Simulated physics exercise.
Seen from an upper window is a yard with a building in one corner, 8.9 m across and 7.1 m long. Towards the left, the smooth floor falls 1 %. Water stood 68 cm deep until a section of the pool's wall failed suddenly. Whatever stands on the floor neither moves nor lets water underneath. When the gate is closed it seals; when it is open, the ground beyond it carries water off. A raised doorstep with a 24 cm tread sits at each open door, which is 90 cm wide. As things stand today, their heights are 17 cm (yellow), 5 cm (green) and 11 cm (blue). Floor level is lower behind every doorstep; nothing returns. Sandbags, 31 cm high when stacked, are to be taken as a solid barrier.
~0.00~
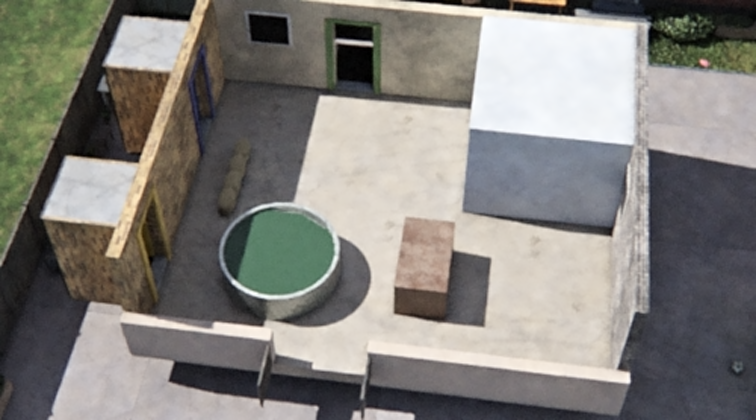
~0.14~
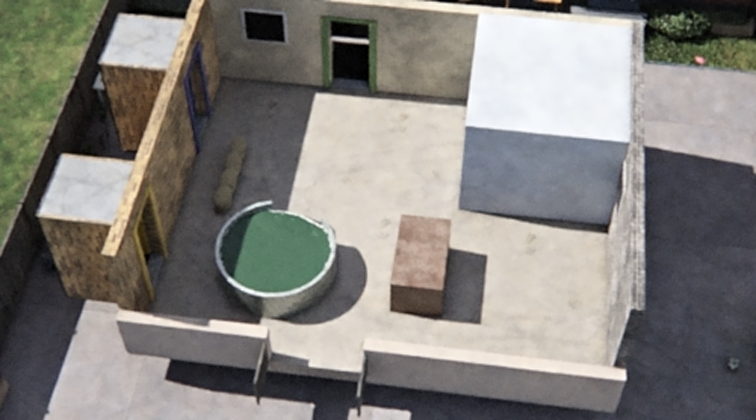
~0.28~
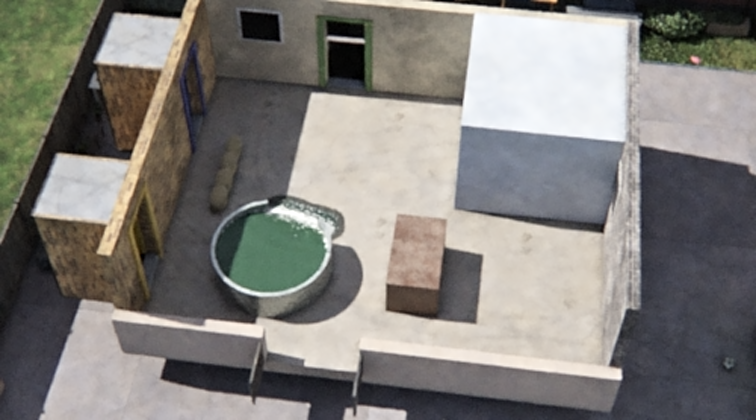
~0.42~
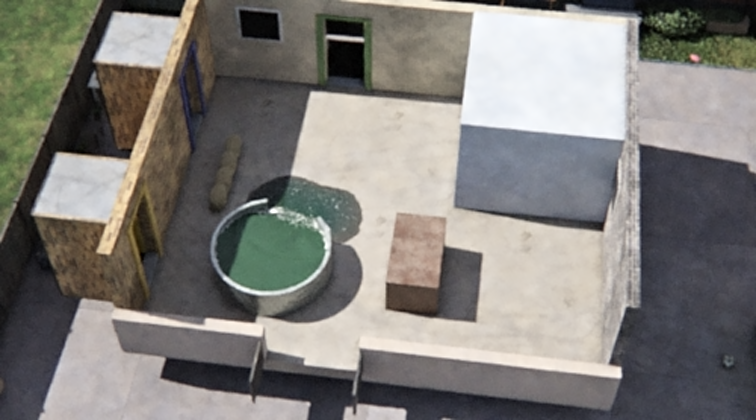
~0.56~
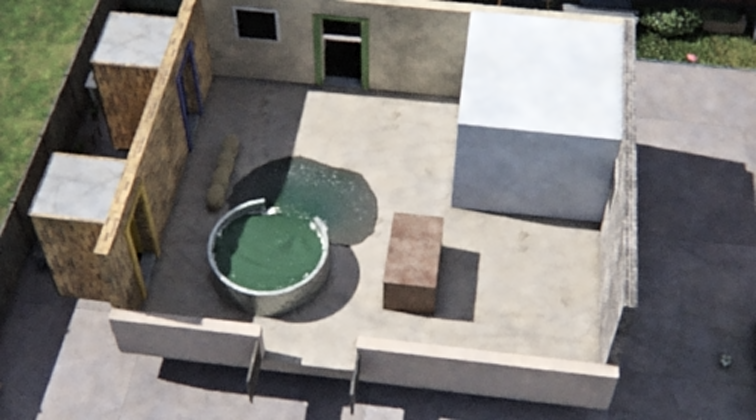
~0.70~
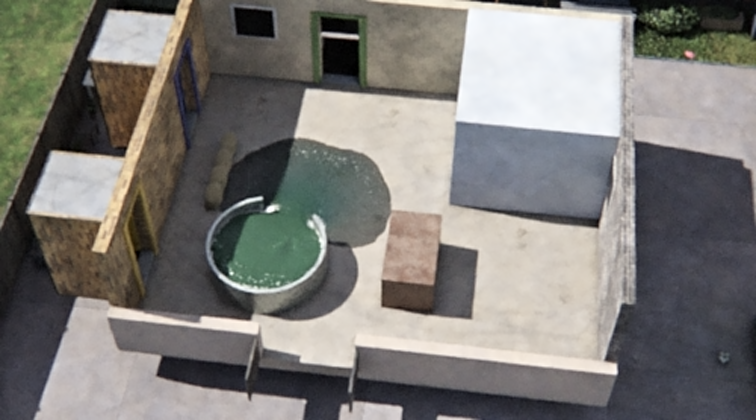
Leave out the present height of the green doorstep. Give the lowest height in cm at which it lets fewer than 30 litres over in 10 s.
Roughly 17 cm.
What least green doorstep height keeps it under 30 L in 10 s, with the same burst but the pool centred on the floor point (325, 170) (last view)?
A height near 33 cm.
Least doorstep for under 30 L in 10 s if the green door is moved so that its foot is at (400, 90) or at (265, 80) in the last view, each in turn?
Minimums: Roughly 15 cm and 14.5 cm.
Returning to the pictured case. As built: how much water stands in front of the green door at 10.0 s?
6.5 cm.
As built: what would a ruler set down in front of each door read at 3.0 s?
Yellow door 0 cm, green door 18 cm, blue door 0 cm.
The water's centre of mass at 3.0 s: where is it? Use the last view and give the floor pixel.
Centre of mass: About (314, 183) px.
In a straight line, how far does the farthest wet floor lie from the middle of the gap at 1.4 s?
Close to 4.4 metres, I'd say.
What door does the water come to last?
The yellow one.
After 1.4 s water covers 35 % of the floor, deepest (31 cm) near (289, 220); 2 cm at the green door, 0 litres in over its 5 cm doorstep.
After 3.0 s water covers 40 % of the floor, deepest (30 cm) near (444, 107); 18 cm at the green door, 130 litres in over its 5 cm doorstep.
After 10.0 s water covers 70 % of the floor, deepest (14 cm) near (136, 317); 7 cm at the green door, 302 litres in over its 5 cm doorstep.
At the green door as built, the water arrived by 1.3 s and peaked near 18 cm at 3.0 s.
Run again over the same 10 s with other heights there, 60 litres in over 14 cm, 16 litres over 19 cm. The limit of 30 litres is kept from about 17 cm up.
